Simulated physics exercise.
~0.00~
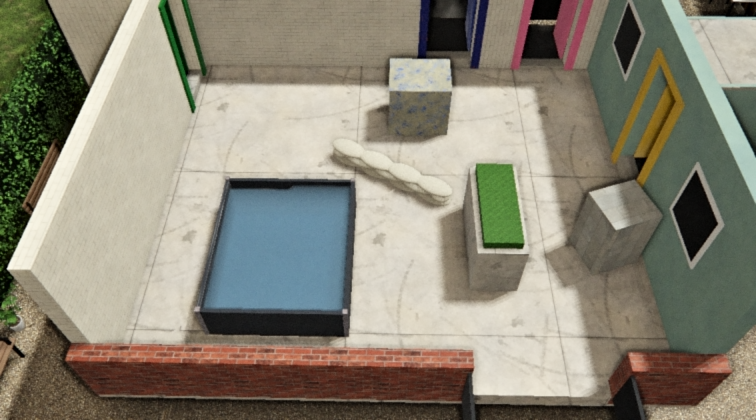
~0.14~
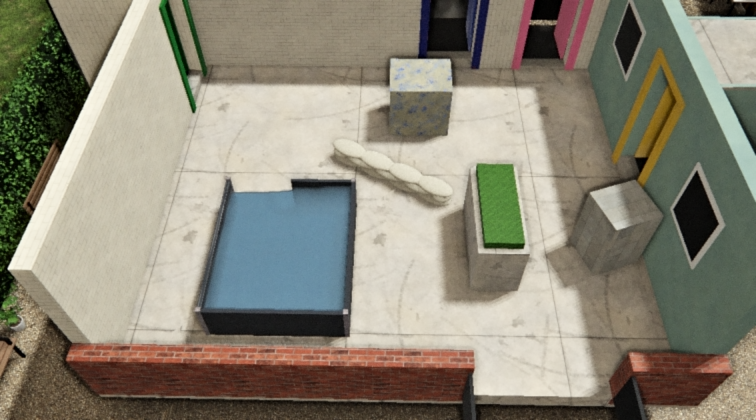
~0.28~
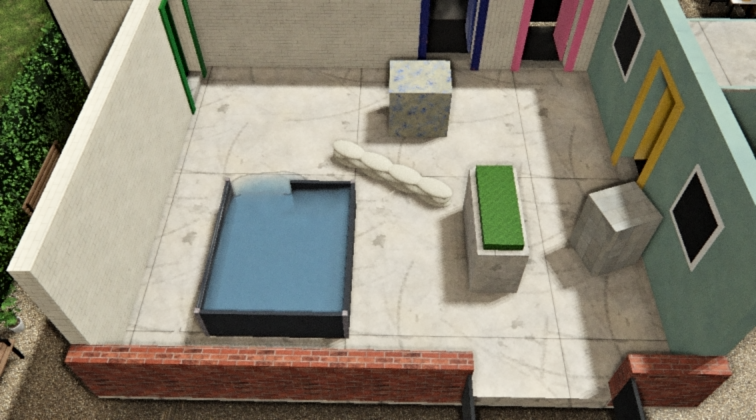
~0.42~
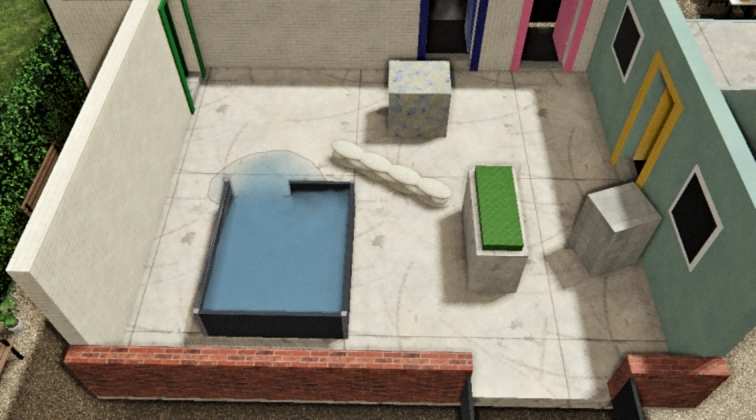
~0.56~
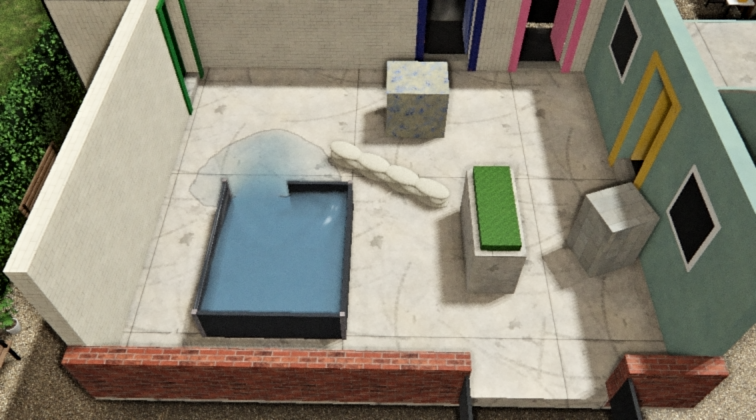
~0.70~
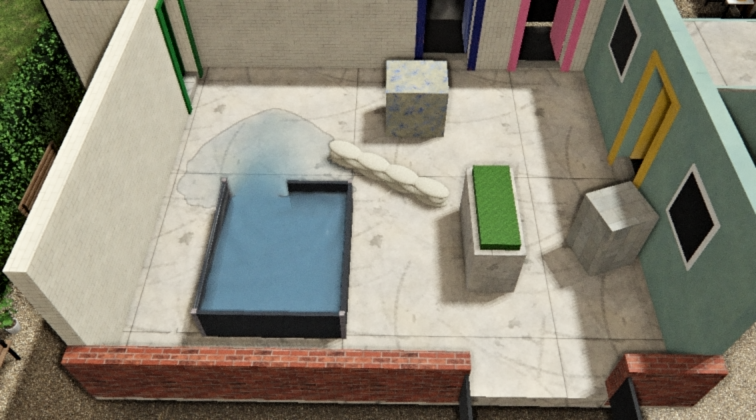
Water pours through a gap in the tank's far side and spreads across the pale floor.
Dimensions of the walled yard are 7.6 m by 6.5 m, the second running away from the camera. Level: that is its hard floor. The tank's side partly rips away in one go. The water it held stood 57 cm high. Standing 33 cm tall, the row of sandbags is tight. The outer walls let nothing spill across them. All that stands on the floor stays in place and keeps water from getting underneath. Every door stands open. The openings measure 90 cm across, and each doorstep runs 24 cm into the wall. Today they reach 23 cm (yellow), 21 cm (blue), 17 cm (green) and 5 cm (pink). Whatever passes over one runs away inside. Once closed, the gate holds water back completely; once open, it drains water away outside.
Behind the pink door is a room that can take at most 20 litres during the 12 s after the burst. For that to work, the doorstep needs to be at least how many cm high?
At least about 6.5 cm high.
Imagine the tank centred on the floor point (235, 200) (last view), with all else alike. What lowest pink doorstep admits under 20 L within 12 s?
About 9.0 cm.
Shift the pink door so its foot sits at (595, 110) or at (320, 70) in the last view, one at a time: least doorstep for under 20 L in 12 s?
You'd want about 9.0 cm there first, then about 15 cm.
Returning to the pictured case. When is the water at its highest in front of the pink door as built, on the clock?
It peaks around 9.0 s.
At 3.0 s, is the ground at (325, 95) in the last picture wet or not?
At that moment it's submerged.
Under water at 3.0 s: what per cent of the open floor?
Close to 30 per cent of it is wet.
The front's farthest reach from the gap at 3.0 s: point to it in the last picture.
Around pixel (483, 69).
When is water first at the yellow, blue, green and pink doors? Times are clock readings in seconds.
Arrival times - yellow: 6.0 s; blue: 2.6 s; green: 1.4 s; pink: 3.6 s.
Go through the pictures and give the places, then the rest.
The first frame shows still water, 57 cm deep, in the tank at (282, 243); the pink door at (552, 25) is dry.
In the second frame, the gap is on the far side, the front 0.3 m out at a hidden place; the back of the tank holds 57 cm.
In the third frame, water pours out on the far side and has run 0.7 m, to (255, 177); about 10 cm deep outside, 57 cm at the back.
In the fourth frame, the front is at (272, 155), 1.2 m from the gap on the far side; 1.7 m2 of floor is wet, 57 cm left at the back.
In the fifth frame, the gap is on the far side, the front 1.8 m out at (271, 133); the back of the tank holds 57 cm.
In the sixth frame, water pours out on the far side and has run 2.3 m, to (270, 112); about 4 cm deep outside, 56 cm at the back; the pink door at (548, 27), 6.2 m from the gap, is still 4.5 m from the nearest water.
After 1.4 s water covers 20 % of the floor, deepest (31 cm) near (251, 199); it has not reached the pink door.
After 3.0 s water covers 30 % of the floor, deepest (30 cm) near (206, 90); it has not reached the pink door.
After 12.0 s water covers 80 % of the floor, deepest (10 cm) near (623, 249); 7 cm at the pink door, 35 litres in over its 5 cm doorstep.
At the pink door as built, the water arrived by 3.7 s and peaked near 9 cm at 9.0 s.
Run again over the same 12 s with other heights there, 30 litres in over 5.5 cm, 14 litres over 7.5 cm. The limit of 20 litres is kept from about 6.5 cm up.
